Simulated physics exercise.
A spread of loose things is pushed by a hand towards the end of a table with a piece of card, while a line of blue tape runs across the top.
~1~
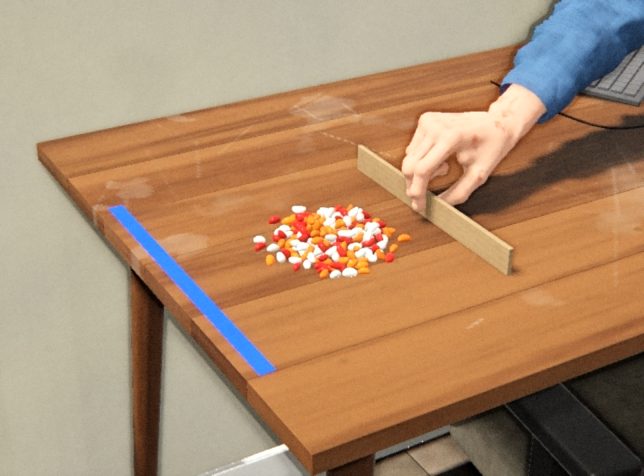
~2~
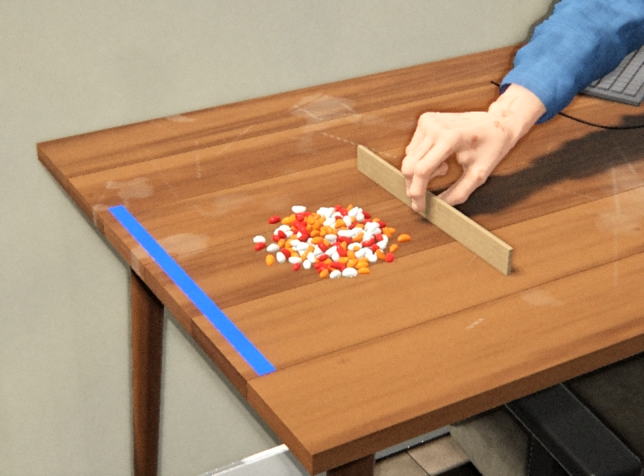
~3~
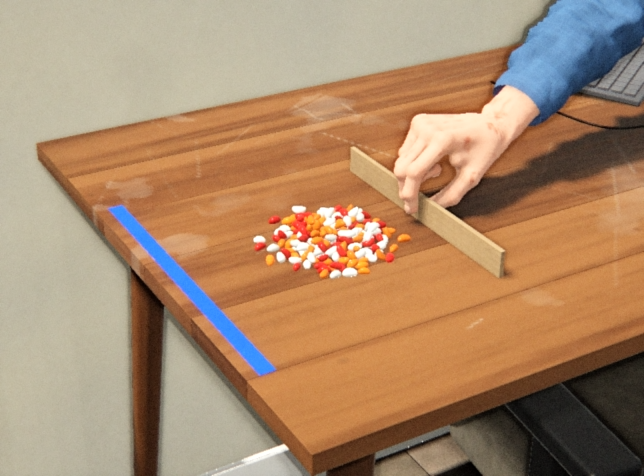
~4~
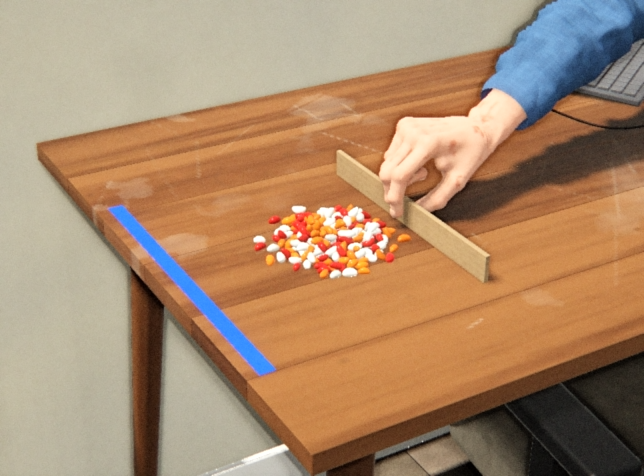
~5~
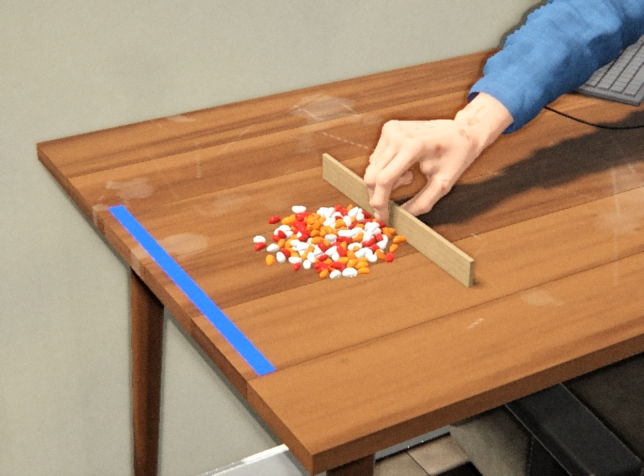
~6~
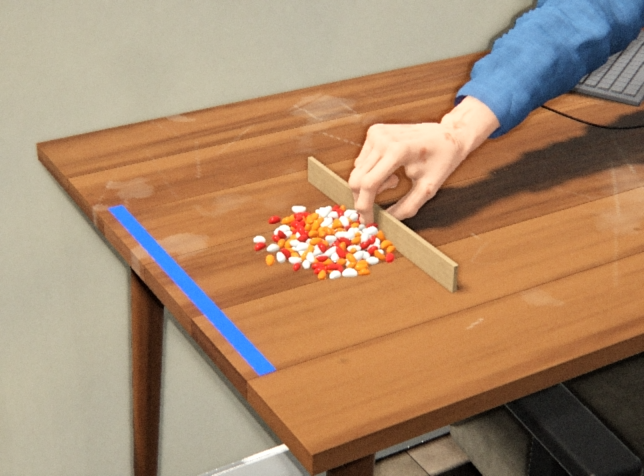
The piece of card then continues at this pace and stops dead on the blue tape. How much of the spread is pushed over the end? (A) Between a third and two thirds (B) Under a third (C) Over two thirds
Over two thirds.
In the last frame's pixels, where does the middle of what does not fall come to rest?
Its middle ends up near pixel (179, 293).
Soon after the last picture, piece of card still moving, near (278, 233); heap all on the table, its front near (188, 266).
A little later, piece of card stopped at the blue tape; heap most over the edge.
Later still, piece of card stopped at the blue tape; heap nearly all over the edge.
At rest, piece of card stopped at the blue tape; heap nearly all over the edge.
